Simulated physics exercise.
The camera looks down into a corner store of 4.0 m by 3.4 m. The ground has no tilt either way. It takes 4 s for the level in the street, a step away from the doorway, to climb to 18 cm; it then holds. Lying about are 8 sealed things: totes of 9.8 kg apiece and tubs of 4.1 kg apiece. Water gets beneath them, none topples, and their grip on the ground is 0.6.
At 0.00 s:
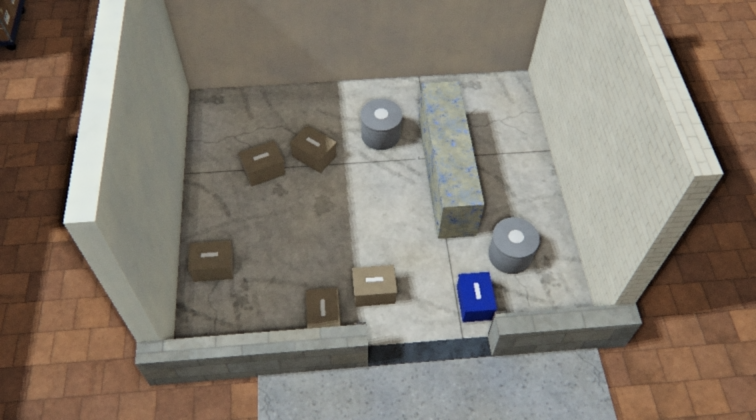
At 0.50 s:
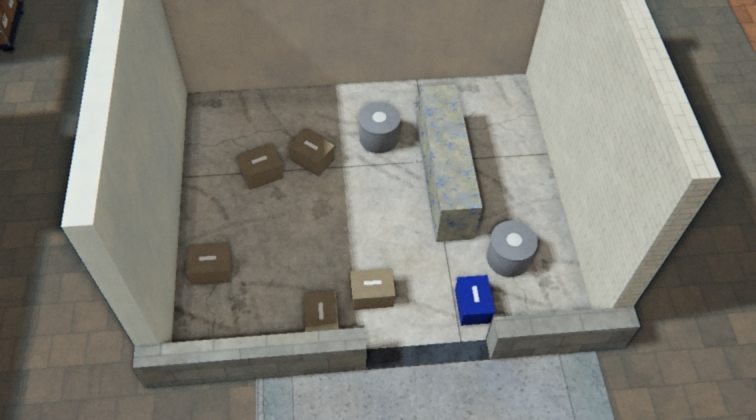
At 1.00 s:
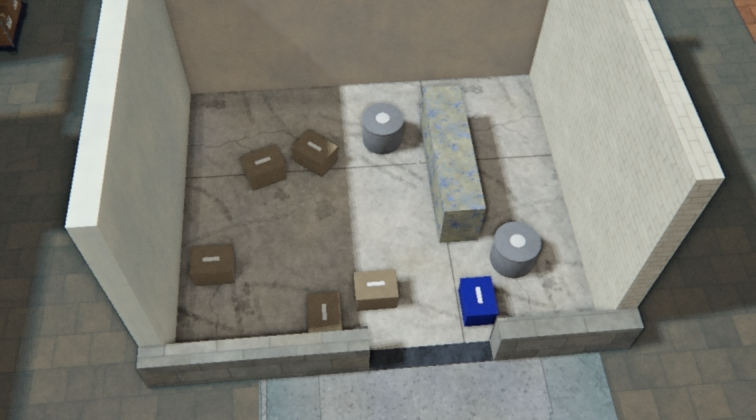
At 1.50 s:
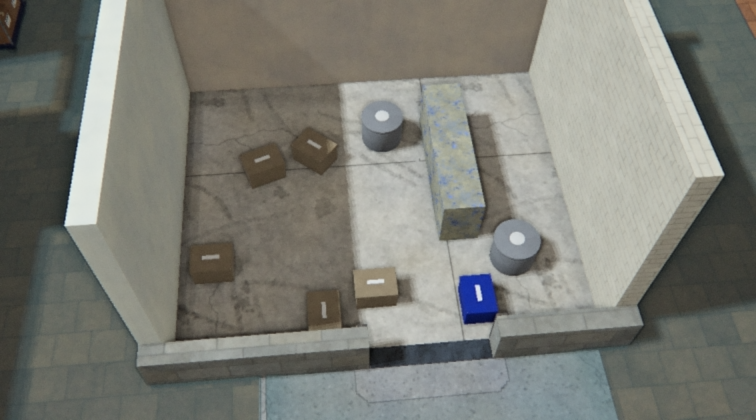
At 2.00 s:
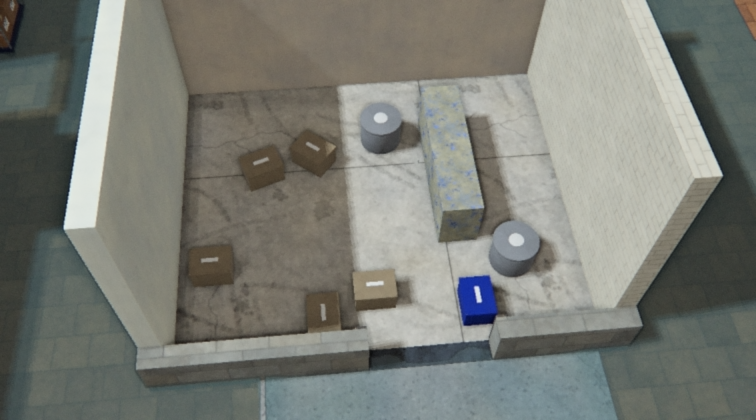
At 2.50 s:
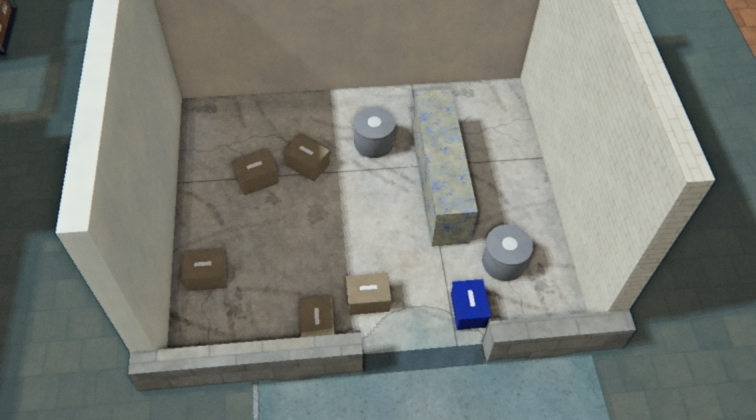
Water spreading over the paving around a walled room of boxes and drums, then just entering the doorway, the objects staying put.
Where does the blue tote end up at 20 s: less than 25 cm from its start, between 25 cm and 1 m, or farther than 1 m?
By 20 s the blue tote moves between 25 cm and 1 m.
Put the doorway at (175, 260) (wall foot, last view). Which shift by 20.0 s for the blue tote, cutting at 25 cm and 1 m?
With that change, the blue tote travels a long distance.
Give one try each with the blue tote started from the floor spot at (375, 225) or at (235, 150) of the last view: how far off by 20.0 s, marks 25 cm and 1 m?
Taking them in order, it is swept well off and then it is swept well off.
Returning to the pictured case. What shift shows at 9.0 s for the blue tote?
I'd put it at around 60 cm.
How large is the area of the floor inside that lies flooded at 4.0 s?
Wet area: Approx. 2.5 m2.
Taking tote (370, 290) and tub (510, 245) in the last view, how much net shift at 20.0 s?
250 cm and 60 cm respectively.
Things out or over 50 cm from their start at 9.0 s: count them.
By then the count is 4.
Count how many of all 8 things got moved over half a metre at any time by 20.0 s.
I count 8.
After 4.0 s the blue tote is near (472, 298), 0.0 m from its start, aground; 0 afloat.
After 9.0 s the blue tote is near (520, 267), 0.6 m from its start, aground; 2 afloat.
After 16.0 s the blue tote is near (555, 297), 0.8 m from its start, afloat; 8 afloat.
After 20.0 s the blue tote is near (510, 251), 0.6 m from its start, afloat; 8 afloat.
